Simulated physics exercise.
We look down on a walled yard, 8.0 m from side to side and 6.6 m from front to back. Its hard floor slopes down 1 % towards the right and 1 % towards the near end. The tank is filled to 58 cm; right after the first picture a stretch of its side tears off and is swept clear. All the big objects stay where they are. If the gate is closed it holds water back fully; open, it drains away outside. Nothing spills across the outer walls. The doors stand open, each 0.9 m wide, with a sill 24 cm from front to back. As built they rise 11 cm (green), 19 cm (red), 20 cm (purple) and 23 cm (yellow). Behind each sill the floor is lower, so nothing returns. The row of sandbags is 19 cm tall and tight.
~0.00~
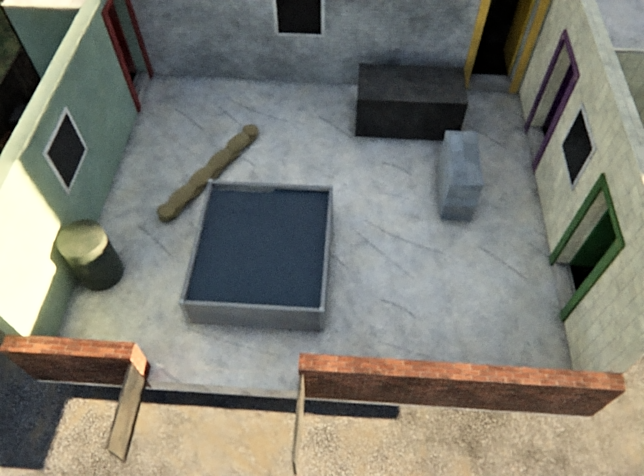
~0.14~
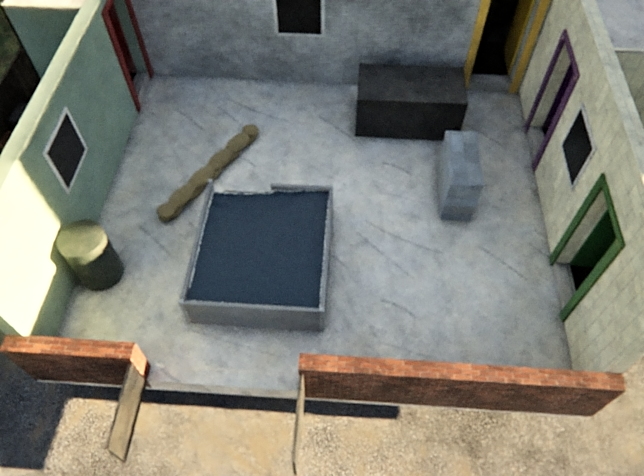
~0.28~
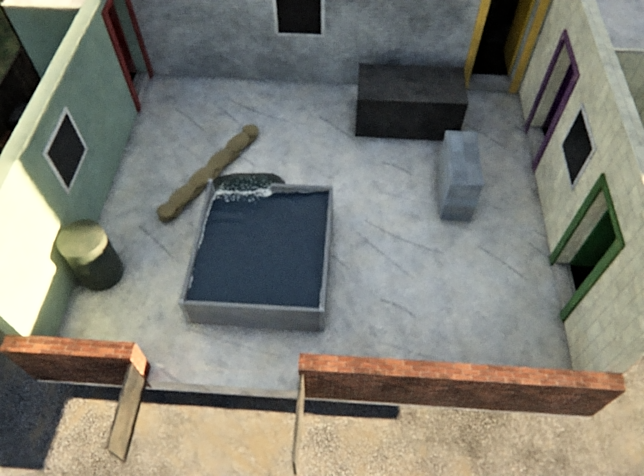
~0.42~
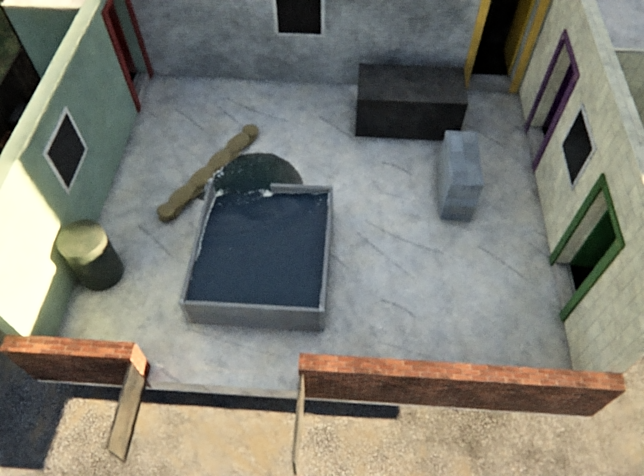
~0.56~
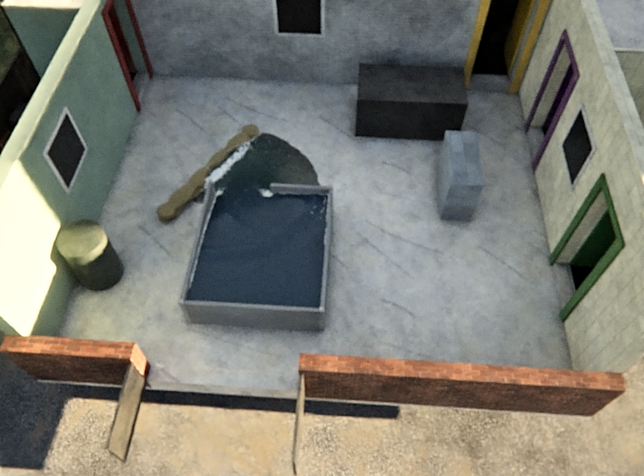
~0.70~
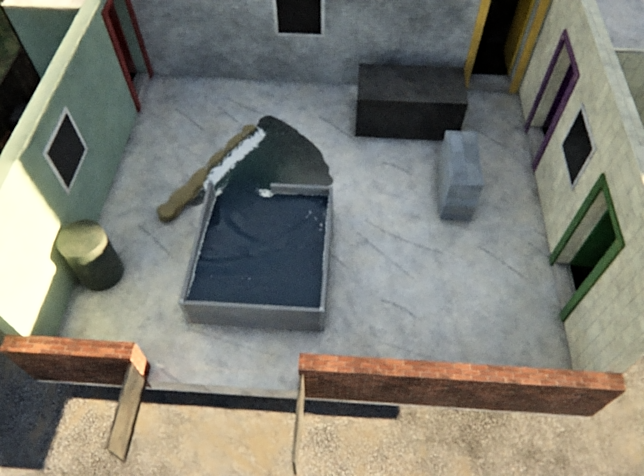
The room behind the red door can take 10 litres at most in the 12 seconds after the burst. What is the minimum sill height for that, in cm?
About 8 cm.
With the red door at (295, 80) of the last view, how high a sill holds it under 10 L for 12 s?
Roughly 17 cm.
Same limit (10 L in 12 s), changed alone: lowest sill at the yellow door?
Roughly 10.5 cm at yellow.
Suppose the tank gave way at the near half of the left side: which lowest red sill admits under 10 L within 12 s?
Some 8.5 cm.
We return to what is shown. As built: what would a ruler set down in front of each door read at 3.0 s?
In cm: Green 0, red 2, purple 0, yellow 2.
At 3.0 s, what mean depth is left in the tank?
Roughly 32 cm on average.
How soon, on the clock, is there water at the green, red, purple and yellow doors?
Green 5.5 s, red 3.0 s, purple 3.8 s, yellow 2.6 s.
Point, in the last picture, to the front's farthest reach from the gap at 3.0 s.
Around (517, 95).
After 1.4 s water covers 15 % of the floor, deepest (38 cm) near (220, 176); it has not reached the red door.
After 3.0 s water covers 35 % of the floor, deepest (29 cm) near (348, 92); 2 cm at the red door, 0 litres in over its 19 cm sill.
After 12.0 s water covers 90 % of the floor, deepest (12 cm) near (561, 393); 4 cm at the red door, 0 litres in over its 19 cm sill.
At the red door as built, the water arrived by 3.0 s and peaked near 10 cm at 6.2 s.
With a sill of 7 cm, 19 litres would have come in within the 12 s; with 9.5 cm, 3 litres. So under 10 litres takes about 8 cm.
